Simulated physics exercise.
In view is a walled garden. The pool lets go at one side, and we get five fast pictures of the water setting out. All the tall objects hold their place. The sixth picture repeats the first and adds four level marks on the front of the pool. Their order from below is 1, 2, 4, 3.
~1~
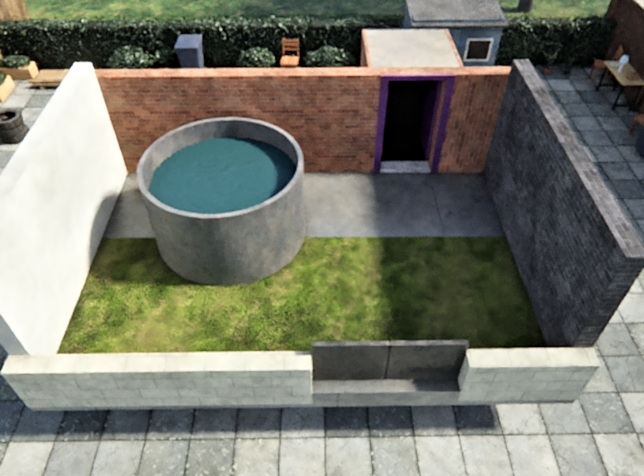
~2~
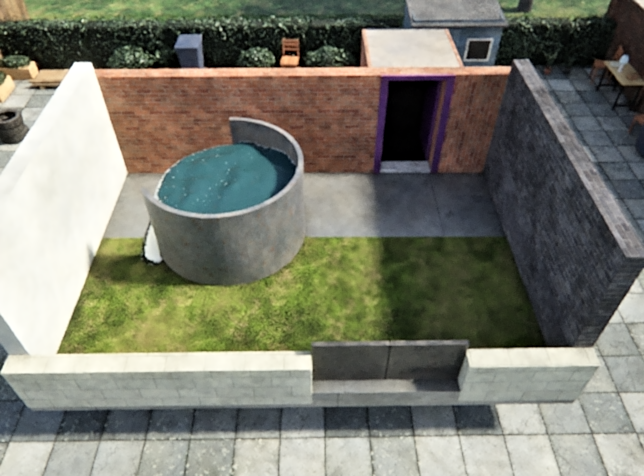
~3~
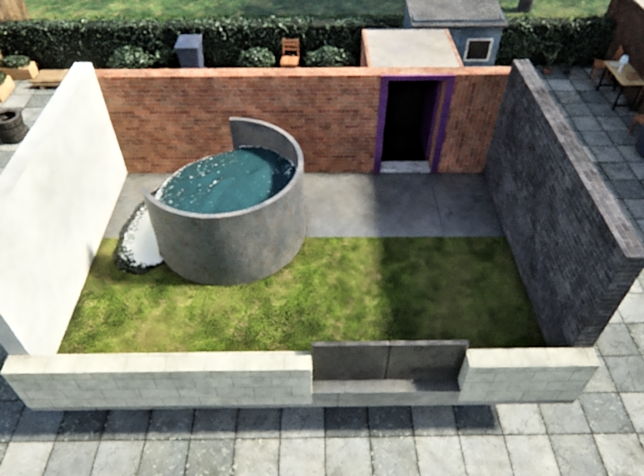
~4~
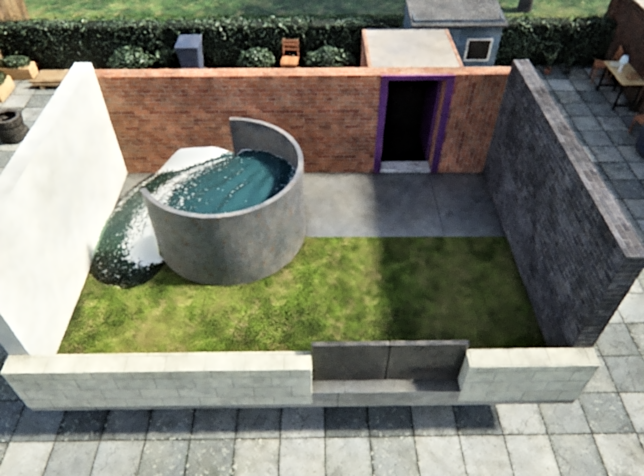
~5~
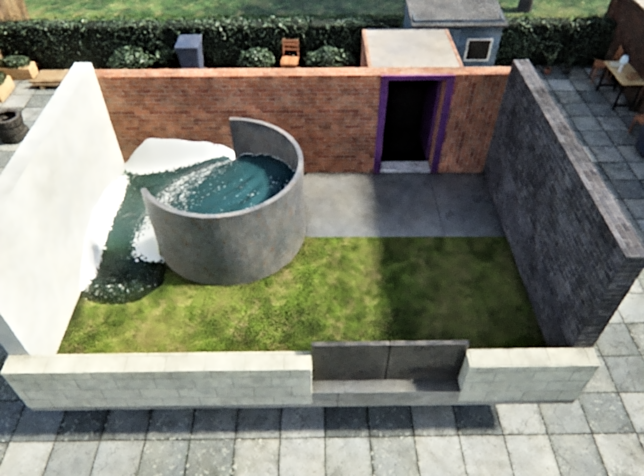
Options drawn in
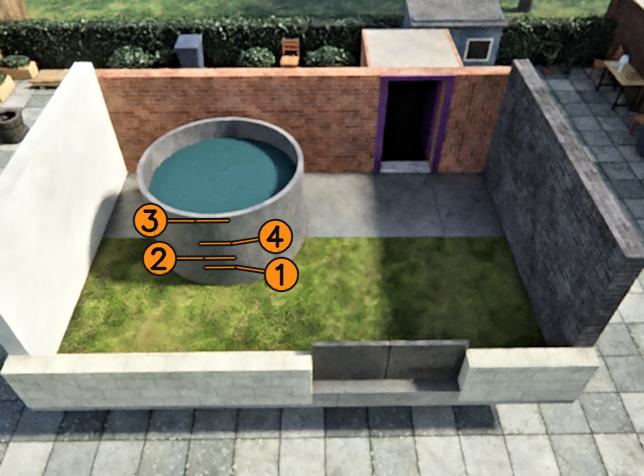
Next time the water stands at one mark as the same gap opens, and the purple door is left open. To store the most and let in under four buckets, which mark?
2 will do.
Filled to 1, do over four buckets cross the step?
No, that is safe.
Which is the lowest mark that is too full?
That is mark 4.
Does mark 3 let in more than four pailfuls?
Yes, it does.
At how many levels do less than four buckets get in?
Two.
On the marked copy, 1 at (221, 267); 2 at (219, 258); 3 at (211, 220); 4 at (216, 243); from the bottom up 1, 2, 4, 3.
If 1 is chosen, nothing gets over.
If 2 is chosen, a splash gets over, under a bucket.
If 3 is chosen, dozens of bucketfuls pour in.
If 4 is chosen, about 10 bucketfuls get in.
